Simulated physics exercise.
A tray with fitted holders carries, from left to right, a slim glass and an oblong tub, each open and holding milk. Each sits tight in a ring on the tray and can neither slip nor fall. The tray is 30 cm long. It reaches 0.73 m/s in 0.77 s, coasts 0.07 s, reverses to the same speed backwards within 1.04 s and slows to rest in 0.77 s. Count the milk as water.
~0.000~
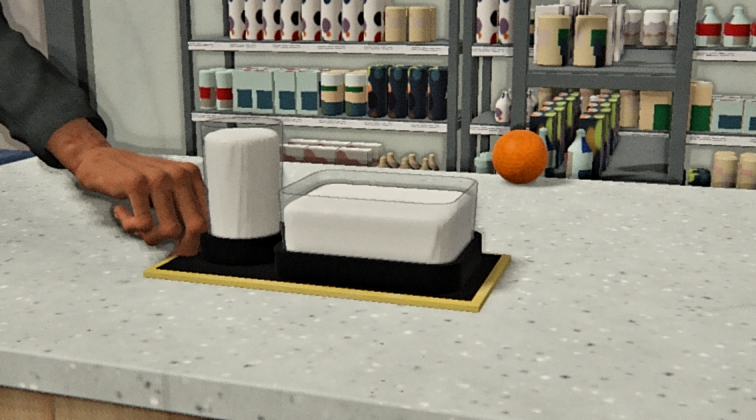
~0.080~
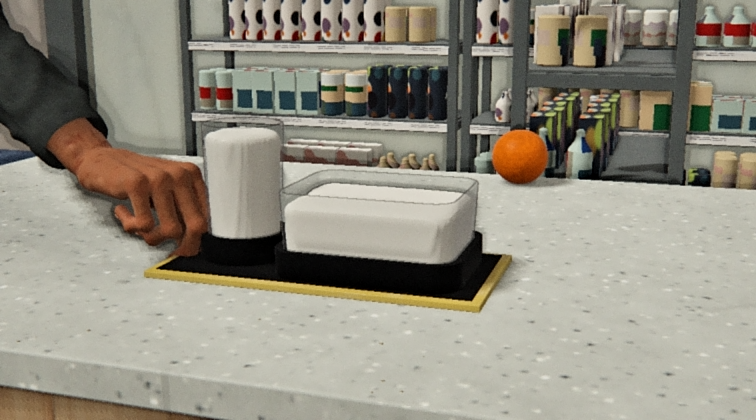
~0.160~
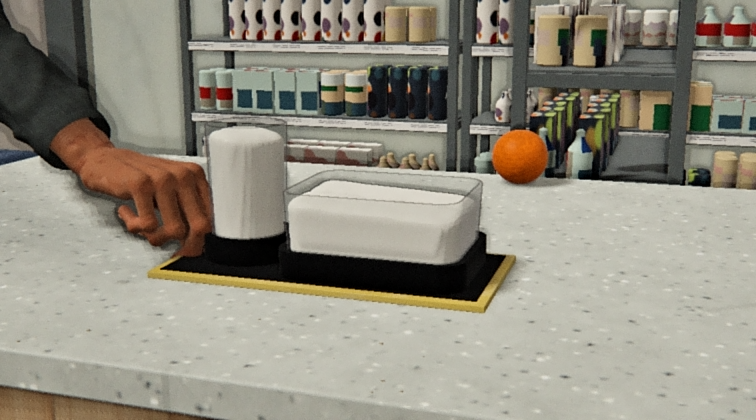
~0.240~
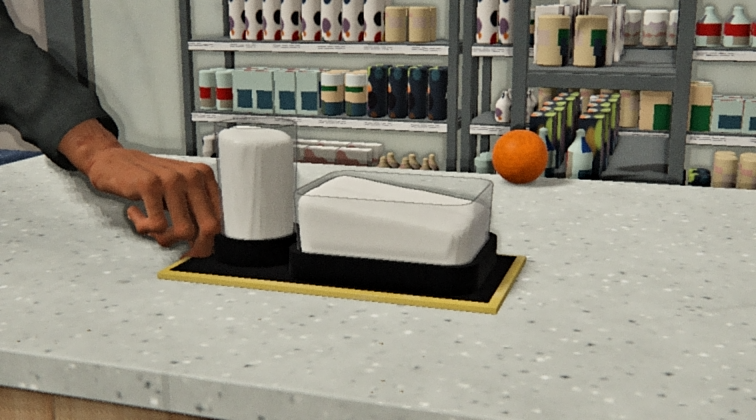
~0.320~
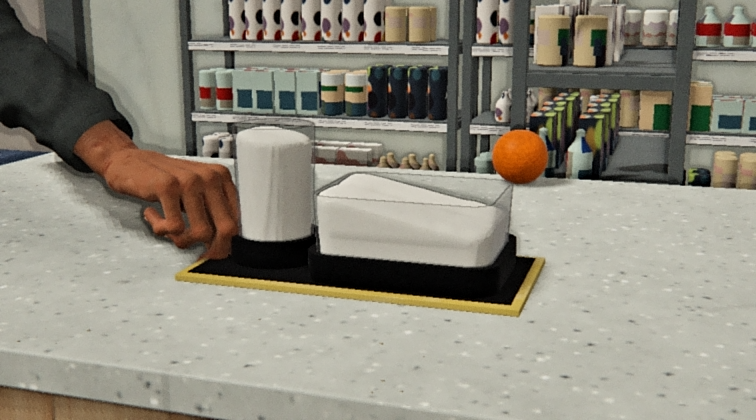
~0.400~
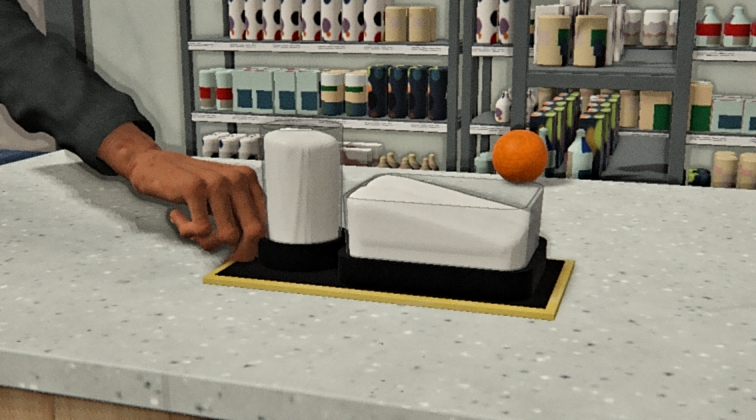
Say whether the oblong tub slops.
It loses some.
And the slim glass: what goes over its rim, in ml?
Some 0 ml.
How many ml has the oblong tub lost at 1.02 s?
Close to 0 ml.
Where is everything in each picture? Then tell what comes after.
In the first frame, it has moved 0.0 cm; in the slim glass the surface runs from (214, 132) to (278, 135), rim (278, 127); in the oblong tub the surface runs from (305, 194) to (465, 206), rim (466, 194); the milk in the oblong tub stands 12 mm below the rim.
In the second frame, it has moved 0.1 cm; in the oblong tub the surface runs from (306, 193) to (466, 206).
In the third frame, it has moved 0.4 cm; in the oblong tub the surface runs from (310, 191) to (469, 211).
In the fourth frame, it has moved 1.4 cm; in the oblong tub the surface runs from (318, 186) to (479, 216).
In the fifth frame, it has moved 3.1 cm; in the oblong tub the surface runs from (337, 183) to (500, 221).
In the sixth frame, it has moved 5.7 cm; in the slim glass the surface runs from (271, 131) to (337, 142); in the oblong tub the surface runs from (365, 185) to (531, 225).
After 1.02 s the tray moves at 0.62 m/s; losses from the left are 0, 0 ml.
After 1.65 s the tray moves at 0.56 m/s; losses from the left are 0, 12 ml.
After 2.27 s the tray moves at 0.35 m/s; losses from the left are 0, 12 ml.
After 2.90 s the tray moves at 0.00 m/s; losses from the left are 0, 12 ml.
In the end losses from the left are 0, 12 ml.
